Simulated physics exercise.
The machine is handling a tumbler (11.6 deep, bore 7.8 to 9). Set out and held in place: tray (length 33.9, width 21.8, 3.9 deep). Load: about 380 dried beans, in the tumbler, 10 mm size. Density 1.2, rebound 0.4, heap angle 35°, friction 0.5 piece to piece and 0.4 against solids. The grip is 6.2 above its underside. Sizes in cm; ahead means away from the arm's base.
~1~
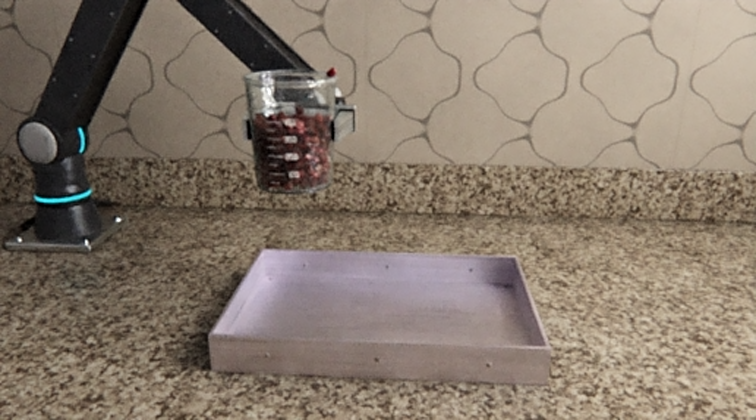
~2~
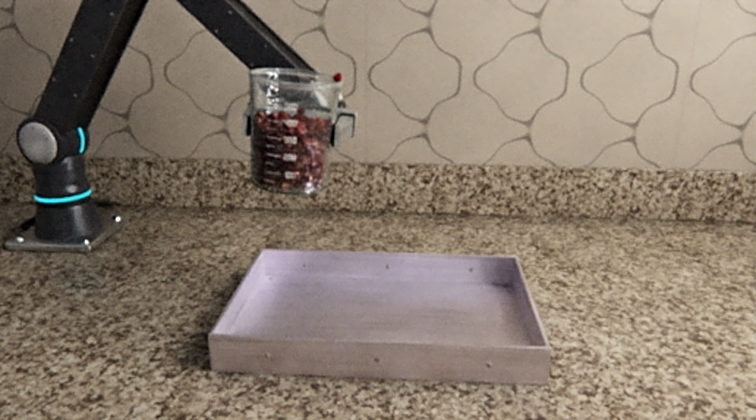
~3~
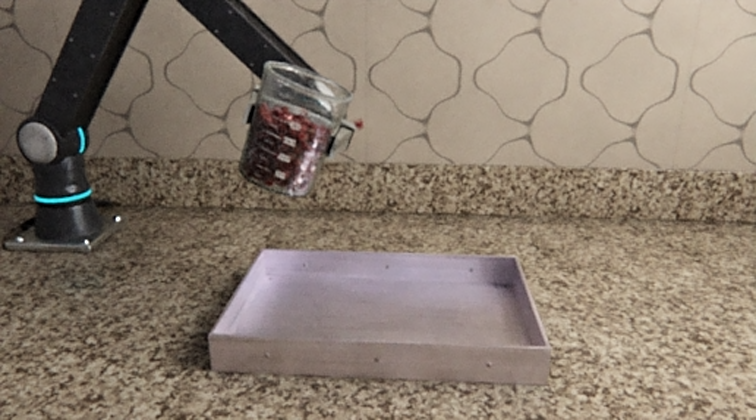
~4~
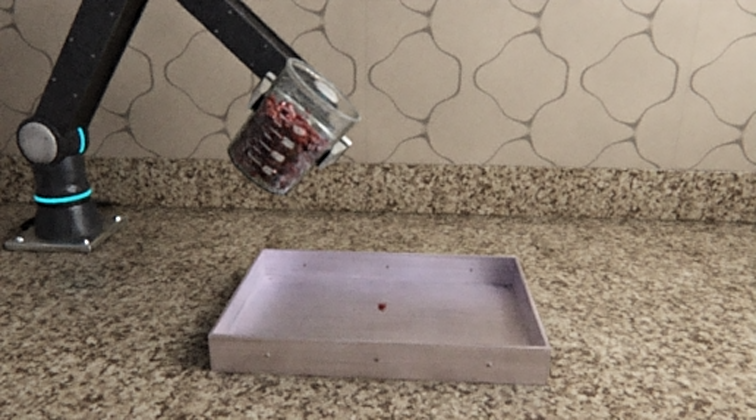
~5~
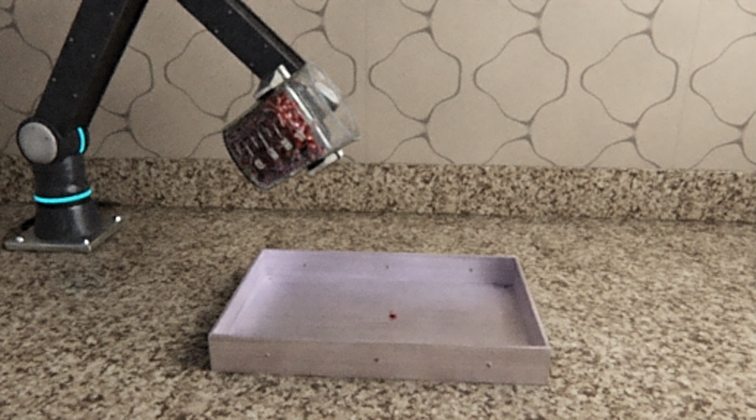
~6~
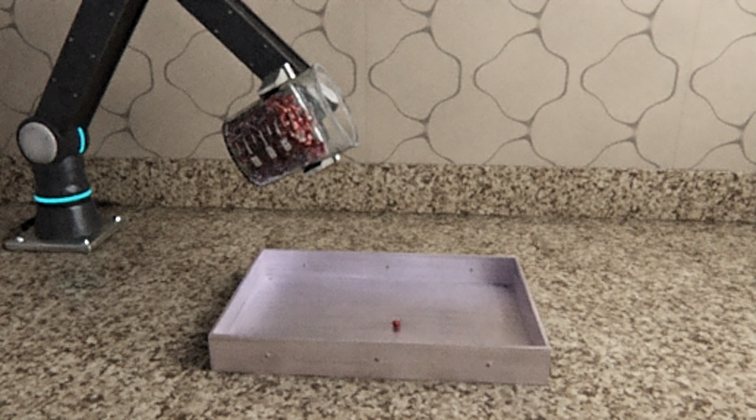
Robotic arm tilting a clear tumbler of dark red beans steeply to the right above a lilac tray, one bean dropping in.
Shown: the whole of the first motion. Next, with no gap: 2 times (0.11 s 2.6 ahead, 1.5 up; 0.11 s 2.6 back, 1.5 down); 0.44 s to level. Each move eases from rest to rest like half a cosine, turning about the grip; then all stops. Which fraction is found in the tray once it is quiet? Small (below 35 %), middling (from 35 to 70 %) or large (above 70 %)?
Share in the tray: Small (below 35 %).
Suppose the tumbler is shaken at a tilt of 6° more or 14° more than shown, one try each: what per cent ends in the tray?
Some 20 and 30 per cent.
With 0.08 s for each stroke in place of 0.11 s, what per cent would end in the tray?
Then about 25 per cent.
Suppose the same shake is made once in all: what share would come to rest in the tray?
Then about 5 per cent.
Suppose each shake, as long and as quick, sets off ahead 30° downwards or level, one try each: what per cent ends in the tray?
Some 0 and 5 per cent.
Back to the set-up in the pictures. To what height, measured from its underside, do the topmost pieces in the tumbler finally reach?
About 10.5 cm.
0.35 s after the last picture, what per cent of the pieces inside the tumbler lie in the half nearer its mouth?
Some 45 per cent.
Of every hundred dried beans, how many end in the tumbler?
Some 90 per cent.
Then, 0.35 s later, tilted 62° forward, highest piece 26 above the table; 374 in the tumbler, 4 in the tray, 6 in flight or on a rim.
Then, 0.70 s later, tilted 21° forward, highest piece 28 above the table; 343 in the tumbler, 40 in the tray, 1 in flight or on a rim.
Then, 1.08 s later, level, highest piece 27 above the table; 343 in the tumbler, 41 in the tray.
Then, 2.13 s later, level, highest piece 27 above the table; 343 in the tumbler, 41 in the tray.
At rest, 343 in the tumbler, 41 in the tray. That is 11 % in the tray.
